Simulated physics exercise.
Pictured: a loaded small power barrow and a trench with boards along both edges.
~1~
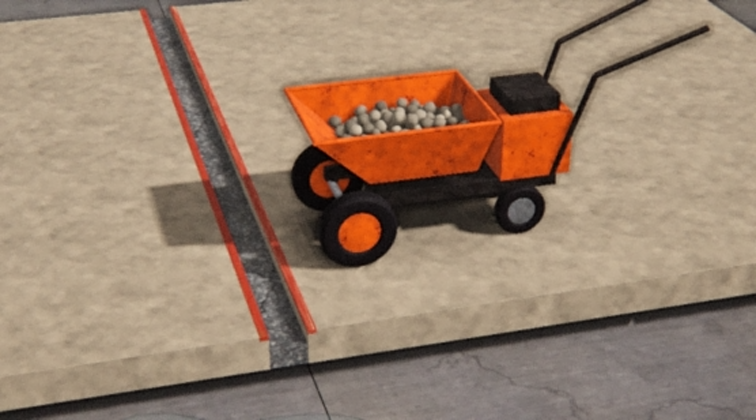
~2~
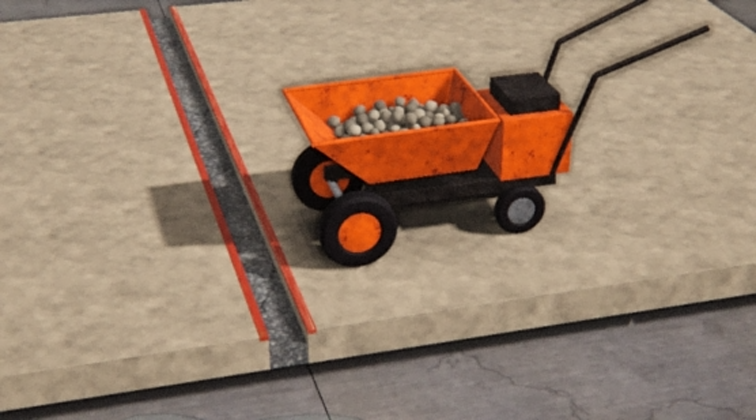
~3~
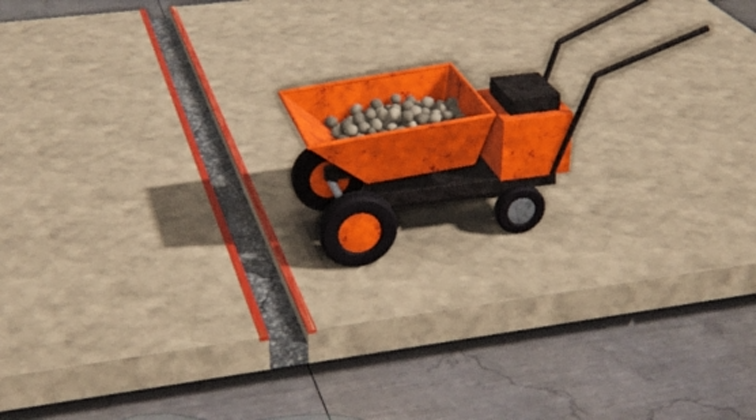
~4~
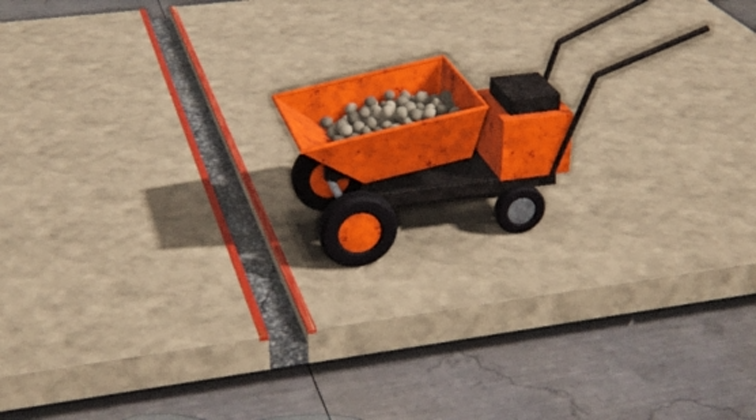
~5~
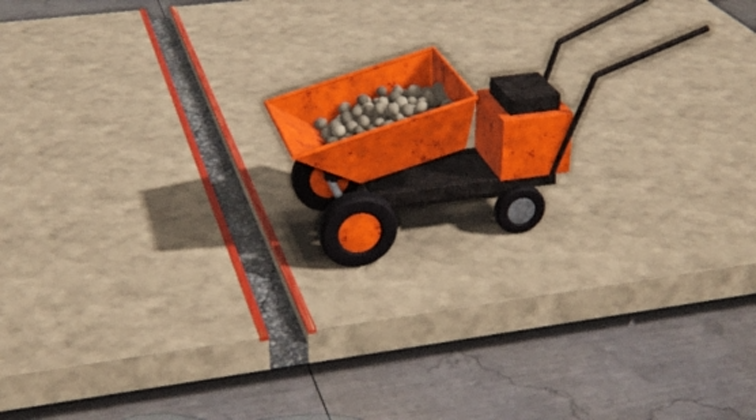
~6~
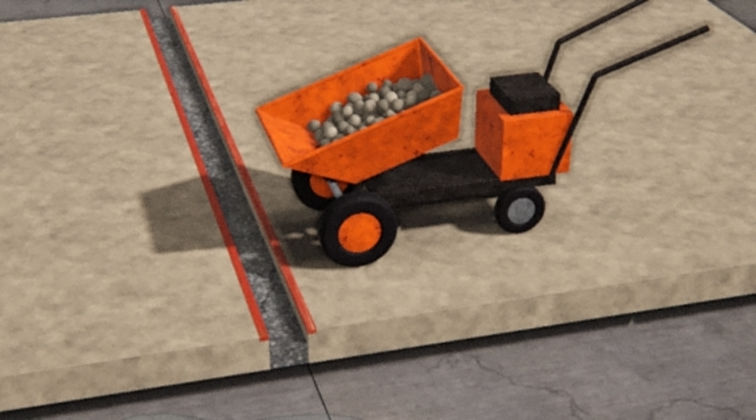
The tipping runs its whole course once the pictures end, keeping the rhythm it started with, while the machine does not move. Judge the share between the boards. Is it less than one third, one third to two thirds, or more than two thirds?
The share between the boards is less than one third.
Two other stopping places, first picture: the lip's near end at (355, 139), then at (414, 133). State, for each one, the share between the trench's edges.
You'd get 50 in a hundred the first time and 30 in a hundred the second.
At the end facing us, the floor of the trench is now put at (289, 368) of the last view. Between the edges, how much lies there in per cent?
Around 0 percent.
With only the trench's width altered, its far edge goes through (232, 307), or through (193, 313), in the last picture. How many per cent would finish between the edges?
The first case gives around 30 percent, and the second around 80 percent.
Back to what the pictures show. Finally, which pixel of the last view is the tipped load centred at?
I'd say the middle ends up at about (184, 252).
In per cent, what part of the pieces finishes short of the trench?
Roughly 0 percent.
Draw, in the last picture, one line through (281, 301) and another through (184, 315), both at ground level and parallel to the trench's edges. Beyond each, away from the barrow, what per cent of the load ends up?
Roughly 90 per cent, then roughly 30 per cent.
Just after the last frame, skip tipped steeply; every one in the skip.
A moment on, skip tipped right over; roughly two thirds in the skip; roughly a third beyond it.
Further on, skip tipped right over; about a tenth in the skip; just a few in or heaped over the trench; the larger part beyond it.
When it is over, skip tipped right over; about a tenth in the skip; just a few in or heaped over the trench; the larger part beyond it.
